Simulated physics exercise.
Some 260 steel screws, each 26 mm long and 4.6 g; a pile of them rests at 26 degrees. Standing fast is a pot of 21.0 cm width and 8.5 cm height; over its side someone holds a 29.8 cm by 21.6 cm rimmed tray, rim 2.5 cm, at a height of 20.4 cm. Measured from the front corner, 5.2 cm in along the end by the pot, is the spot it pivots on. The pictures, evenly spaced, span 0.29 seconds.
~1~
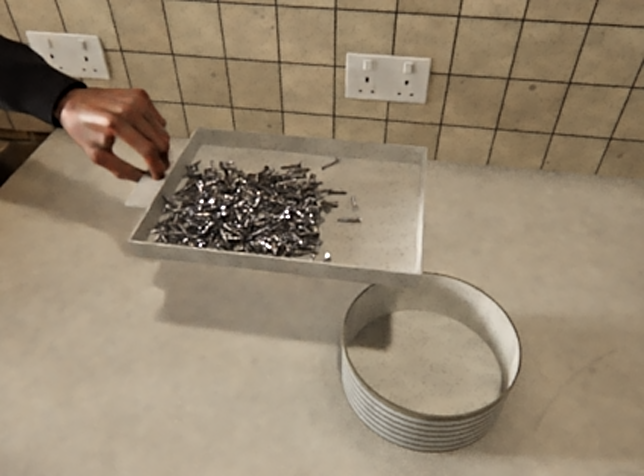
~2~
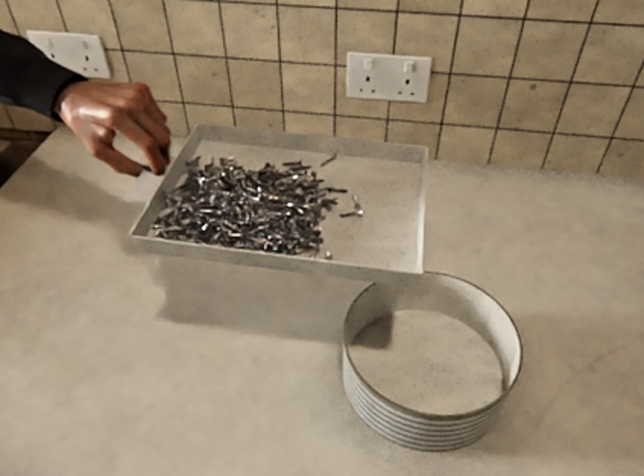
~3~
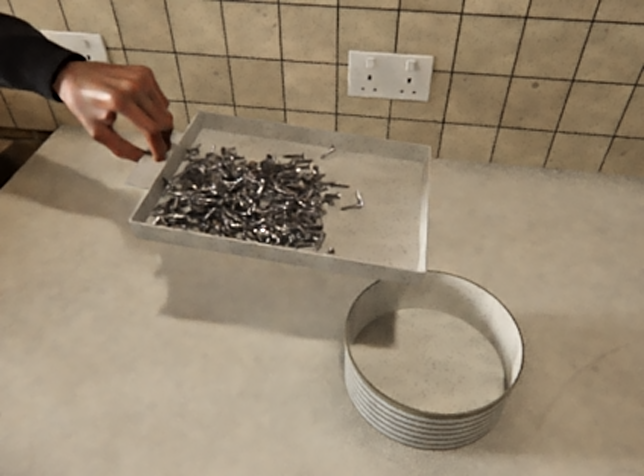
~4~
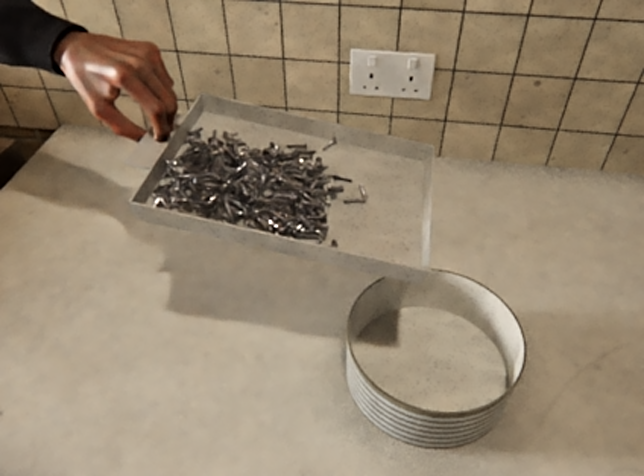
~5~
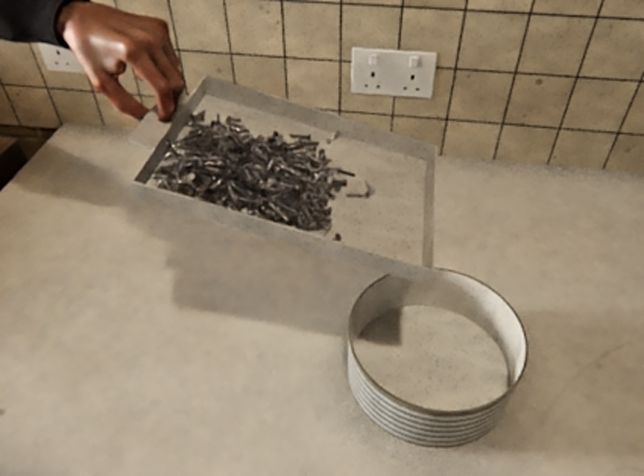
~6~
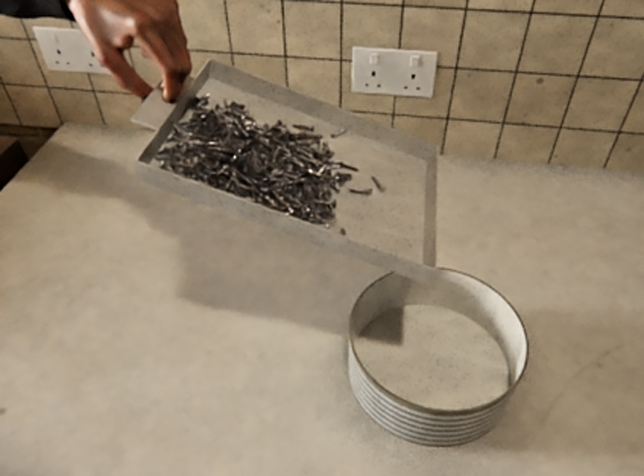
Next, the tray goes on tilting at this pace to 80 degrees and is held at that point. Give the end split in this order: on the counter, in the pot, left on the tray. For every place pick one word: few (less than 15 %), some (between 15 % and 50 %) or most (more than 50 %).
Counter gets some, pot gets some, tray gets some.
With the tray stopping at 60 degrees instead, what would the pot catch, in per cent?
That would be around 30 percent.
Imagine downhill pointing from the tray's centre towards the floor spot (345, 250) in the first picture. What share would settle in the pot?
I'd say close to 90 %.
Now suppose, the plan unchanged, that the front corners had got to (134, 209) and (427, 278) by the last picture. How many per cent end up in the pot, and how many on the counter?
In the pot: 85 per cent; on the counter: 10 per cent.
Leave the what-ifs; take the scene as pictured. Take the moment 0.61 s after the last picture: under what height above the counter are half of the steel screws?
Roughly 20 centimetres.
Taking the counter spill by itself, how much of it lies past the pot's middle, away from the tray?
That works out to about 90 percent.
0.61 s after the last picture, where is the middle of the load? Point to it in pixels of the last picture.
Expected load position: Near (448, 215).
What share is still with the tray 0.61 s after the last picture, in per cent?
Some 55 per cent of the load.
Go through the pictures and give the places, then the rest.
The first frame shows tray tilt 0 degrees, front corners at (133, 239) and (418, 271); middle of the pieces at (243, 209); pot at (431, 336).
The second frame shows tray tilt 1 degrees, front corners at (133, 234) and (419, 271); middle of the pieces at (244, 206).
The third frame shows tray tilt 5 degrees, front corners at (133, 220) and (423, 269), lowest corner right back; middle of the pieces at (246, 196).
The fourth frame shows tray tilt 9 degrees, front corners at (134, 200) and (427, 268), lowest corner right back; middle of the pieces at (248, 184).
The fifth frame shows tray tilt 14 degrees, front corners at (136, 180) and (430, 267), lowest corner right back; middle of the pieces at (252, 171).
The sixth frame shows tray tilt 19 degrees, front corners at (140, 160) and (433, 266), lowest corner right back; middle of the pieces at (256, 159); pot at (437, 331).
Then, 0.36 s after the last picture, tilt 48 degrees; the tray holds 100 %, the pot 0 %.
Then, 0.61 s after the last picture, tilt 69 degrees; the tray holds 55 %, the pot 5 %.
Then, 0.96 s after the last picture, tilt 80 degrees; the tray holds 25 %, the pot 35 %.
In the end, counter 35 %, pot 40 %, tray 25 %.
